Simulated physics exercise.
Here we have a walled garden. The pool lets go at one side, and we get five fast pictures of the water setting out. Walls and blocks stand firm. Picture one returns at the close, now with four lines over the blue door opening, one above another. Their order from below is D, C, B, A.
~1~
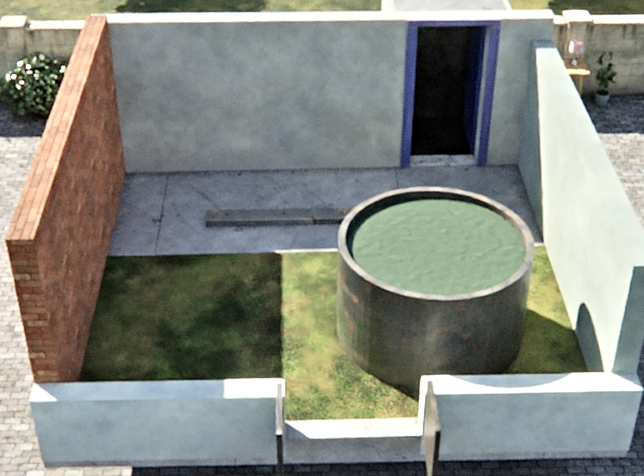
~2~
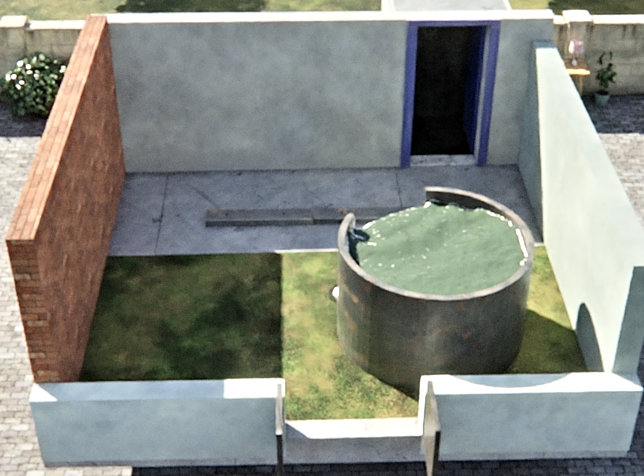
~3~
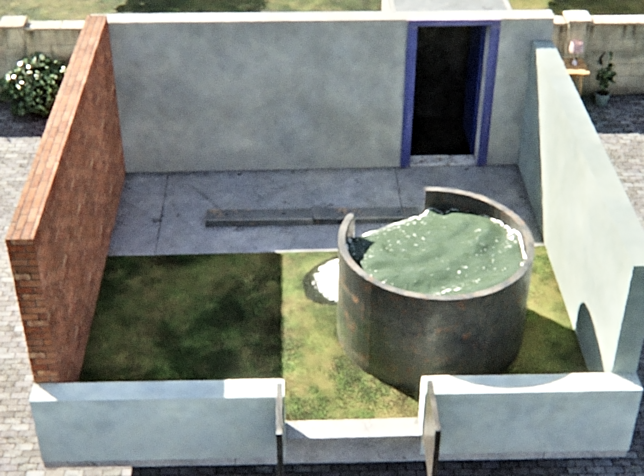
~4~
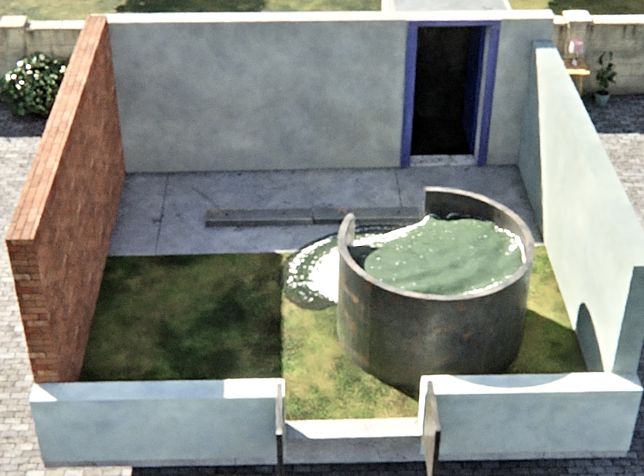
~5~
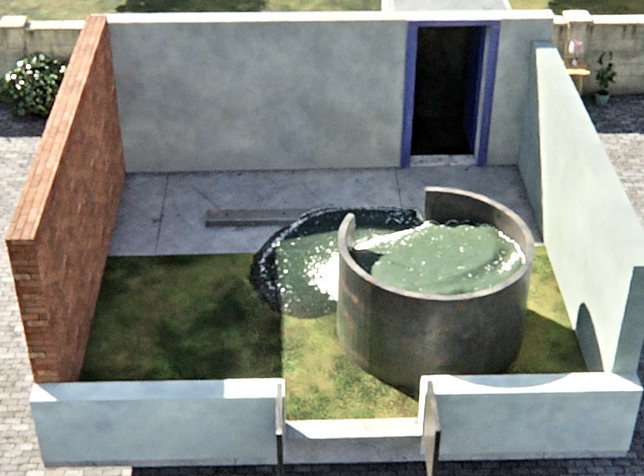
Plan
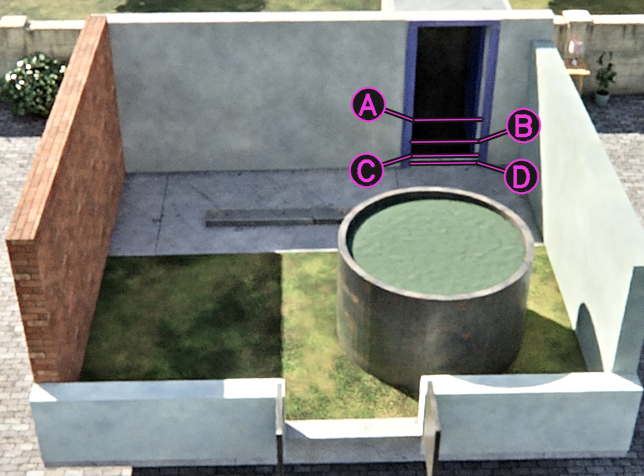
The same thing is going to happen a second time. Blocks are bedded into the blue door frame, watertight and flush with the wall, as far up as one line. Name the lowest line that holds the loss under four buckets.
Choose C.
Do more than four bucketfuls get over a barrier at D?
Yes, that goes wrong.
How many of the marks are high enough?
Three of them.
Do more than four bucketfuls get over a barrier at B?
No, that is safe.
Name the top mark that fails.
Mark D.
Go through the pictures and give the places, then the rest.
The first picture shows water in the pool at rest, its middle at (435, 246); foot of the blue doorway at (443, 166); open gate at (353, 374).
In the second picture, water covers 1 % of the ground, its front hidden from here.
The third picture shows front seen at (324, 290), 4 % of the ground wet.
The fourth picture shows front seen at (286, 274), 9 % of the ground wet.
The fifth picture shows front seen at (291, 227), 15 % of the ground wet.
On the marked copy, A at (447, 119); B at (445, 141); C at (444, 155); D at (443, 163); from the bottom up D, C, B, A.
With A, nothing gets over.
With B, nothing gets over.
With C, a bucket or two gets in.
With D, some 15 bucketfuls get in.
